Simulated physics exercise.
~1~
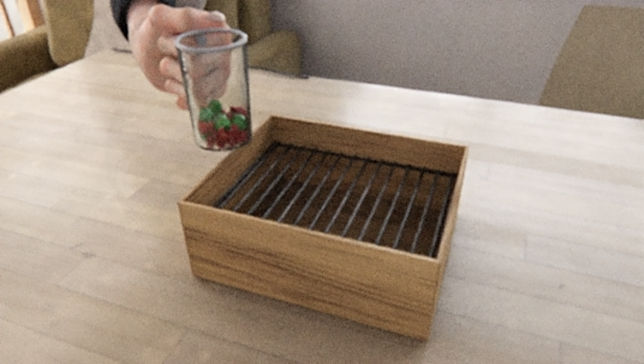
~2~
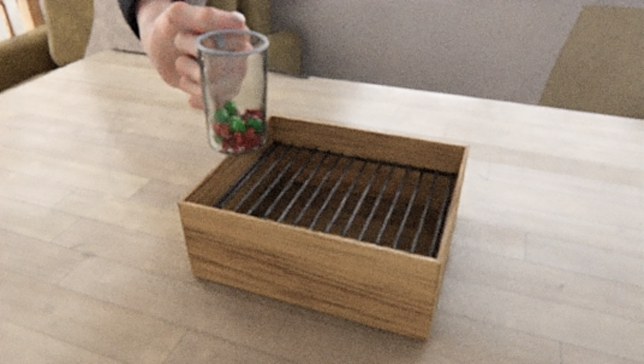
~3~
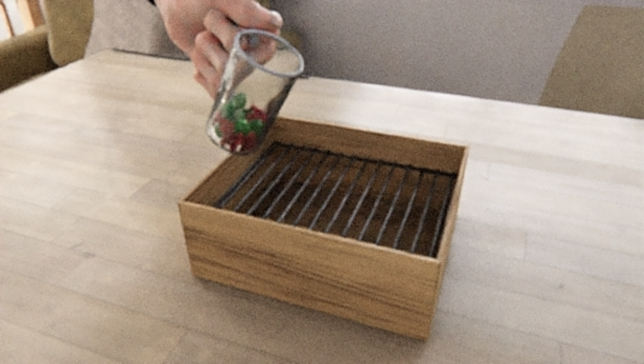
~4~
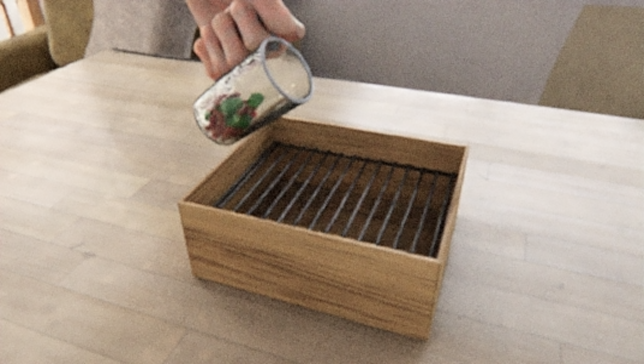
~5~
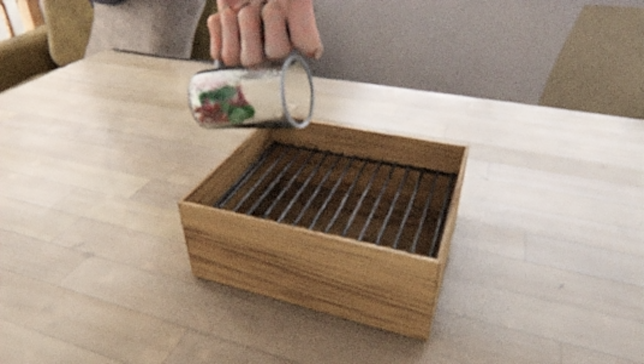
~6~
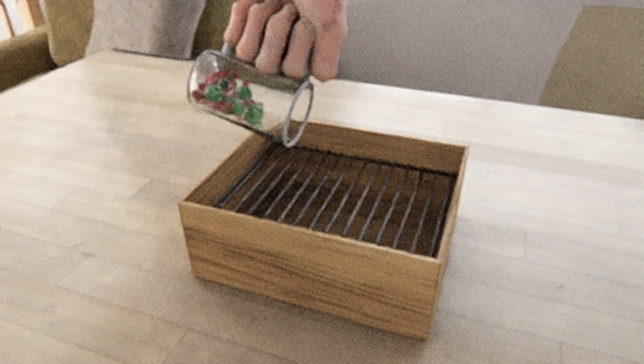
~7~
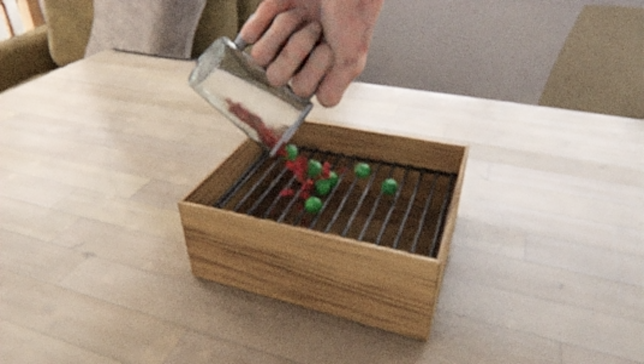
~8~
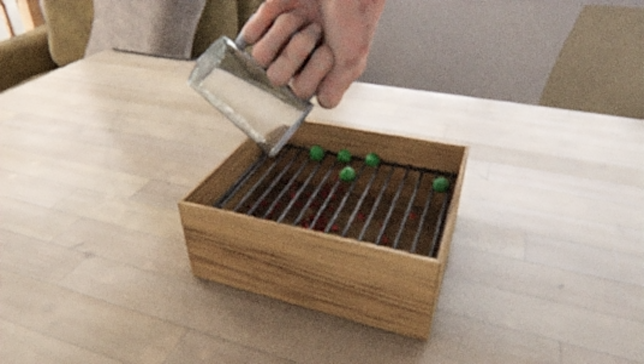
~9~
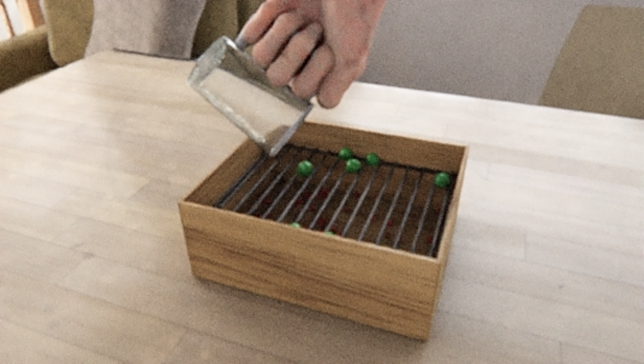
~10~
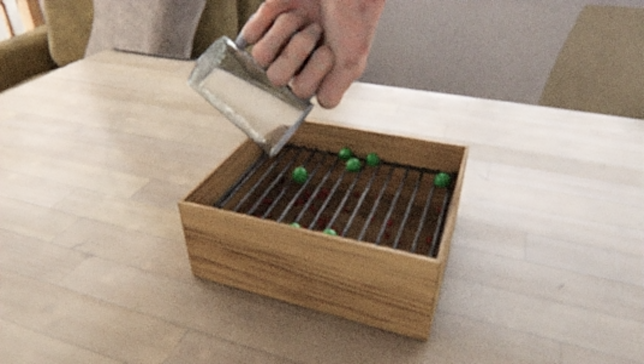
The clip shows a hand tilting a clear cup of small green and red pieces over a wire rack set in an open wooden box; the pieces spill out, and the green ones come to rest on the wires while the red ones drop through beneath them.
